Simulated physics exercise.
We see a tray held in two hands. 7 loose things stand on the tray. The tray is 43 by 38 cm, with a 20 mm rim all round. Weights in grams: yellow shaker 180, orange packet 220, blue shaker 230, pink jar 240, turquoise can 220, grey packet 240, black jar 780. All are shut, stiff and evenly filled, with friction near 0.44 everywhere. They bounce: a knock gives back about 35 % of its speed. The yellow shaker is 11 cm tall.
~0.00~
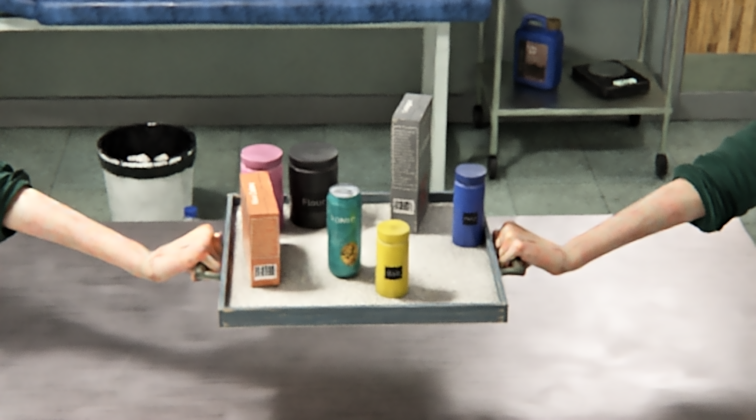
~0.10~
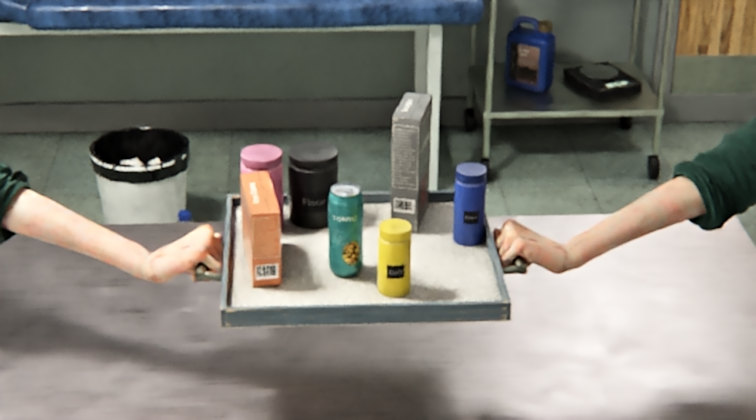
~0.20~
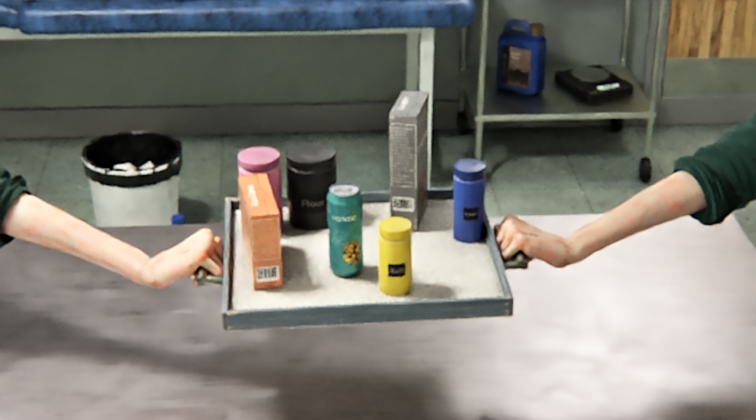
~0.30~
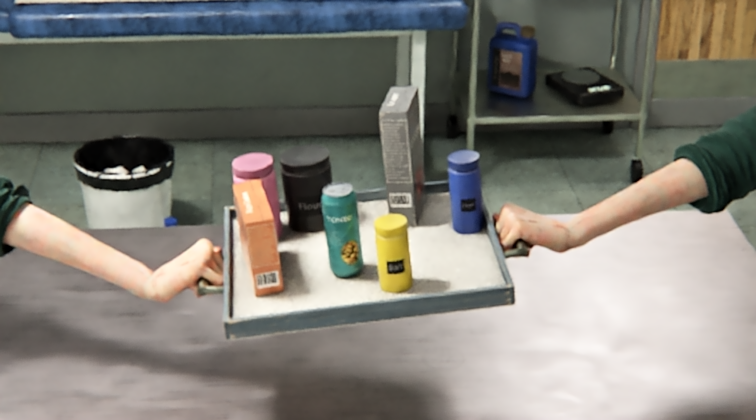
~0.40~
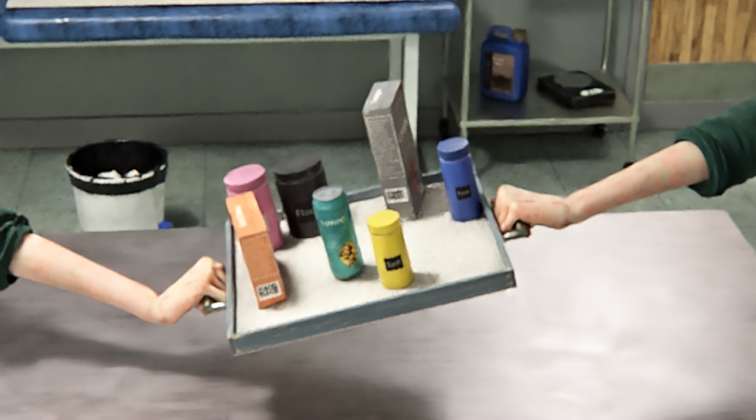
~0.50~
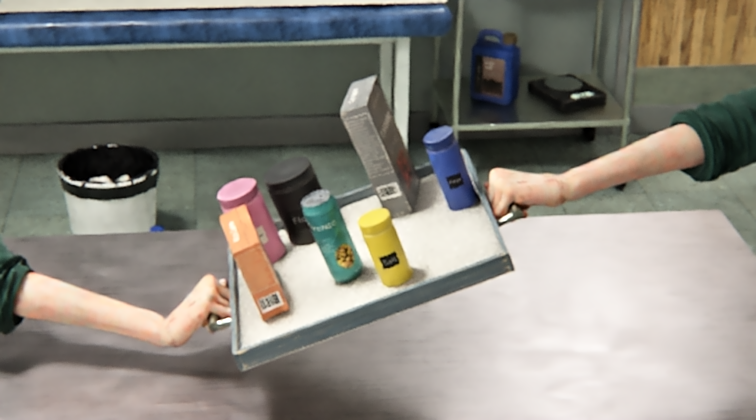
Two hands hold a tray of containers level, then tilt its left edge down.
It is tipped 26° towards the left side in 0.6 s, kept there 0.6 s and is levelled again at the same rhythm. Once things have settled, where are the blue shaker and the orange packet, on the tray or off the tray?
The blue shaker stays on the tray and the orange packet slides or falls off.
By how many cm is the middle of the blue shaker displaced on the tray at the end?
Some 34 cm.
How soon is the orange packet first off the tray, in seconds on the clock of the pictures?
Near 0.8 s.
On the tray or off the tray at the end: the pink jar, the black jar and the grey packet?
The pink jar ends on the tray; the black jar is still on the tray; the grey packet finishes off the tray.
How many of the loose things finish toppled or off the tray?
In all, 5.
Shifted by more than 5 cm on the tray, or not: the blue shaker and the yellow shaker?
The blue shaker leaves its spot; the yellow shaker gets shifted.
By 1.00 s, tilt 26°, left edge down; orange packet now off the tray; blue shaker on its side near (346, 232); grey packet rocked 64° off its seat.
By 1.30 s, tilt 26°, left edge down; turquoise can and grey packet now off the tray; blue shaker on its side near (275, 271); yellow shaker on its side.
When it is over (2.4 s), off the tray, orange packet, turquoise can and grey packet; lying over on the tray, yellow shaker and blue shaker; the other 2 within 5 cm of the start. End places, in pixels of the last picture, blue shaker near (271, 237), orange packet near (140, 372).
